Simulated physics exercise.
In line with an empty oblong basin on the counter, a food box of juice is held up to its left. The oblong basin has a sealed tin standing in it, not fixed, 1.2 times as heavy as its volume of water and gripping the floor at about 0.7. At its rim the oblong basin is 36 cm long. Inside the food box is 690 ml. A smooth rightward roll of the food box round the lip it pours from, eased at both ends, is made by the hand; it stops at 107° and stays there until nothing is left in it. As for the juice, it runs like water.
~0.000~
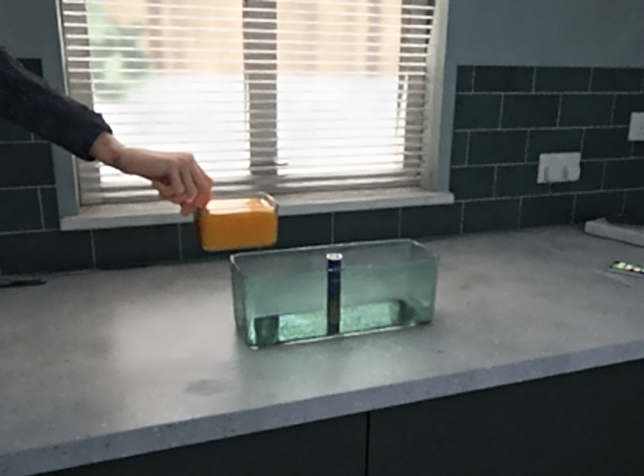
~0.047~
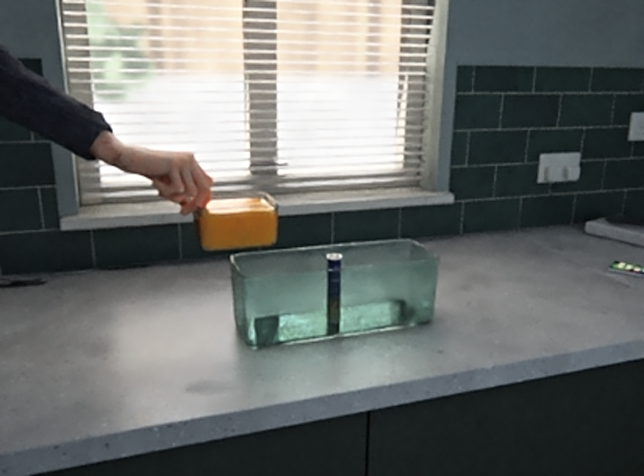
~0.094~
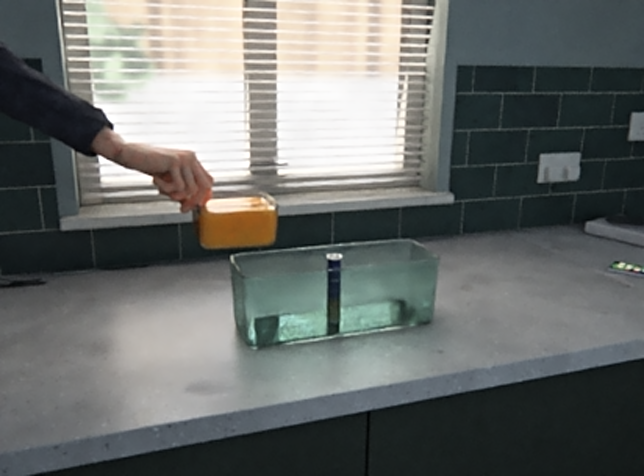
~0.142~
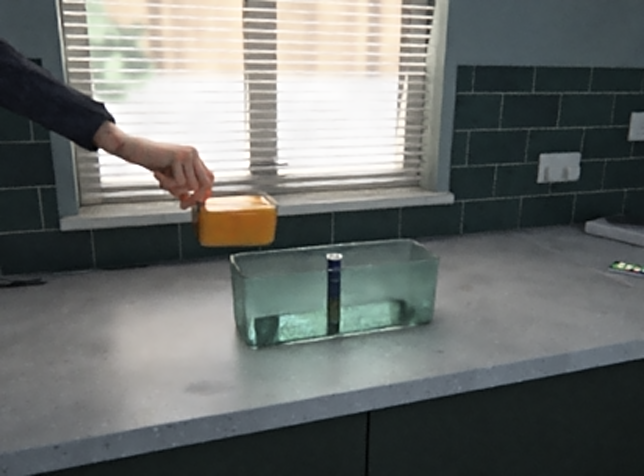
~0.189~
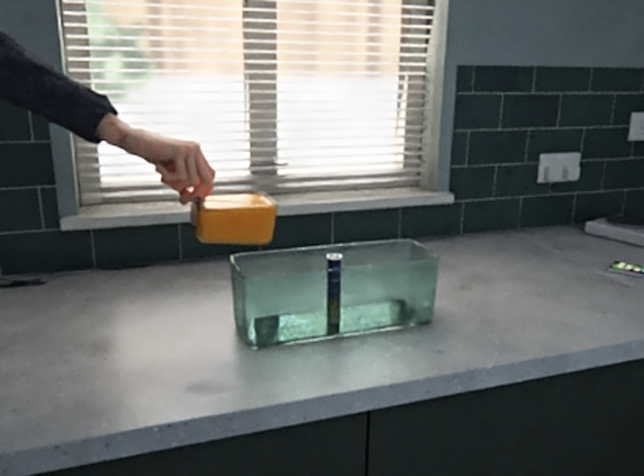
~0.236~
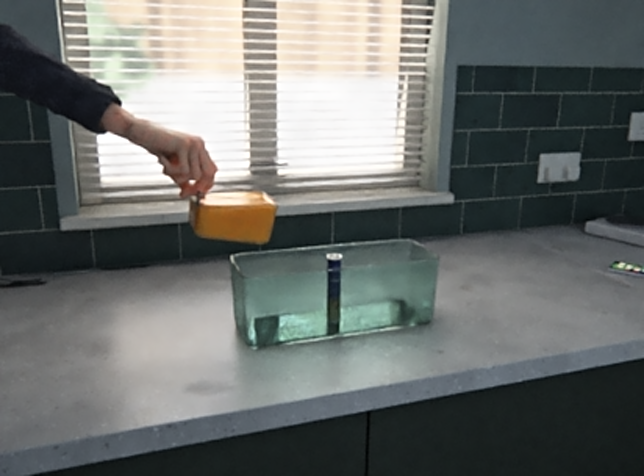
In this clip, a hand holds a small container of orange liquid above and to the left of a clear oblong basin with an upright cylinder by it on a grey counter, then slowly tilts the container slightly rightward.
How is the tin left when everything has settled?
It won't make it through.
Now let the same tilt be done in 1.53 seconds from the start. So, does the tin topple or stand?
Result: Tin upright.
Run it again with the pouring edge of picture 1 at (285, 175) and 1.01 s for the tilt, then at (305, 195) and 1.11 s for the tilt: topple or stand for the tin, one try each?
First it stays on its base; then it stays on its base.
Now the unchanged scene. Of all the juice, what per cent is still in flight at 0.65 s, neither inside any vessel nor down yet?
Around 36 in a hundred.
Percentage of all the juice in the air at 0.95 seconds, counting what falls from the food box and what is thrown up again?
10 per cent, roughly.
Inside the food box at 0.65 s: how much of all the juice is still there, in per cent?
Fraction remaining: Approx. 52 per cent.
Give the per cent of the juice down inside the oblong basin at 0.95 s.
It works out near 80 per cent.
By 0.65 s the tilt is 67° and 52 per cent is still to pour; the tin stands where it began.
By 0.95 s the tilt is 102° and 8 per cent is still to pour; the tin leans 10°.
By 1.27 s the tilt is 107° and 0 per cent is still to pour; the tin lies on its side.
By 1.61 s the tilt is 107° and 0 per cent is still to pour; the tin lies on its side.
At rest the tin lies on its side.
